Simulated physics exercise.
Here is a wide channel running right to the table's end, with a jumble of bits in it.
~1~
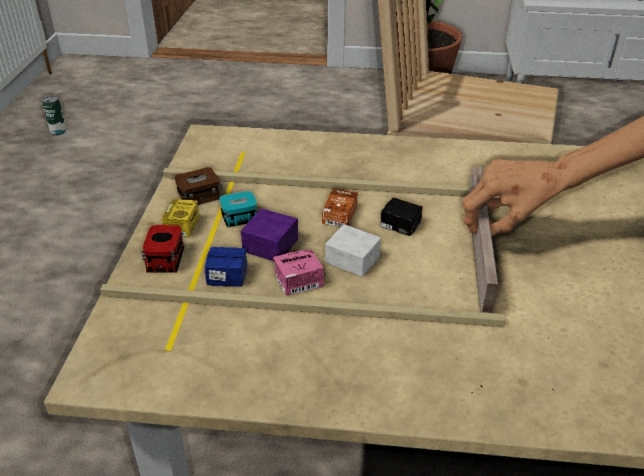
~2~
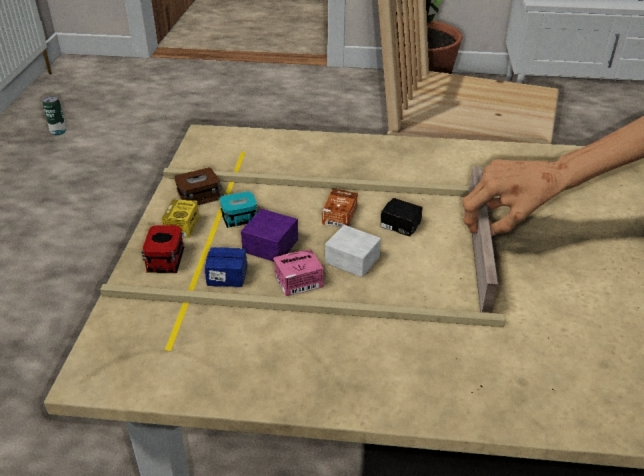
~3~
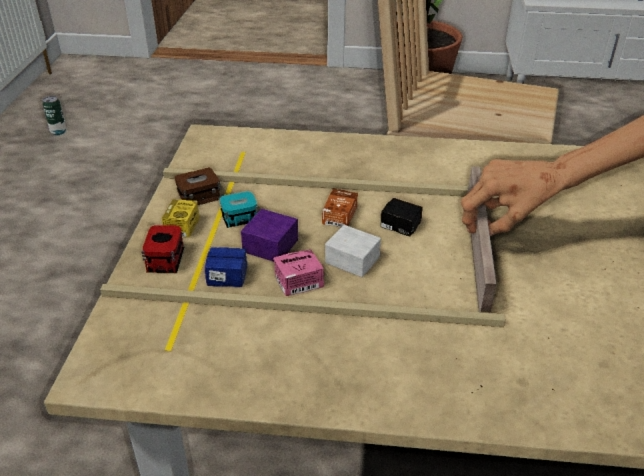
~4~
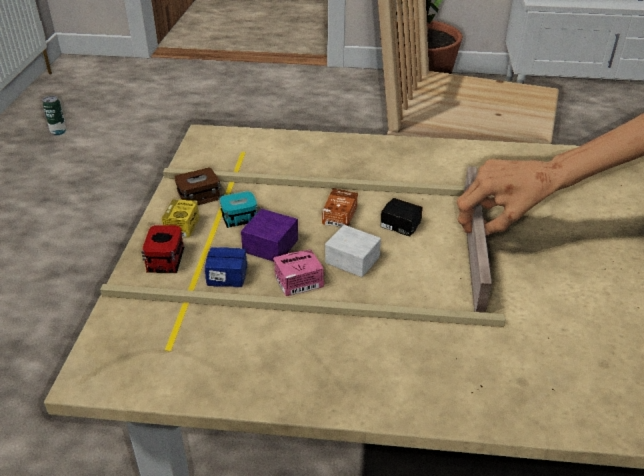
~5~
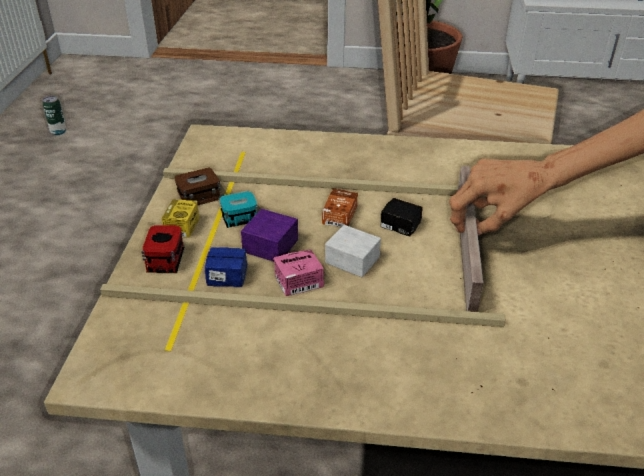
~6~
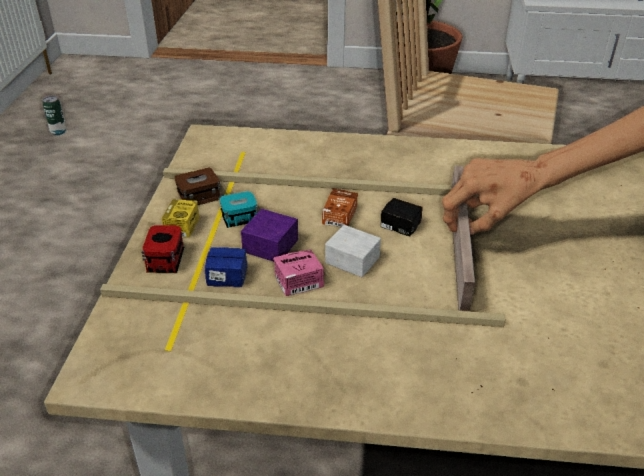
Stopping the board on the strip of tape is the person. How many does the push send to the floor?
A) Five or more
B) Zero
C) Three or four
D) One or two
D.
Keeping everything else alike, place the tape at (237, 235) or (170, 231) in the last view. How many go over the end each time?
That would be 0, then 6.
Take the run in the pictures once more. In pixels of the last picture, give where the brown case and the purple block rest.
You'll see the brown case at (164, 183), with the purple block at (148, 226).
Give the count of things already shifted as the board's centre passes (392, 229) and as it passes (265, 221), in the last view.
First 1 and then 9.
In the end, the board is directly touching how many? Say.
It's 4.
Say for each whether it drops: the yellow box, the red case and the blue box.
The yellow box is not spared; as for the red case, it is not spared; and the blue box is spared.
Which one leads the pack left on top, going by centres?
I'd go with the brown case.
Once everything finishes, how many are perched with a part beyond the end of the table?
Overhanging: 2.
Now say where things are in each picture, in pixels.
Red case (164, 249); yellow box (181, 218); brown case (198, 187); board (481, 235); tape (213, 233), in the first picture.
Yellow box (181, 218); black box (401, 217), in the second picture.
Brown case (198, 187); purple block (270, 236), in the third picture.
Red case (164, 249); white block (353, 251), in the fourth picture.
Yellow box (181, 218); orange box (340, 208), in the fifth picture.
Red case (164, 249); yellow box (181, 218); brown case (198, 187); board (461, 234); tape (213, 233), in the sixth picture.
Soon after, none off yet; red case at rest near (164, 249); yellow box at rest near (181, 218); brown case at rest near (198, 187).
In the end, the number that fall off is one or two; gone, yellow box and red case.
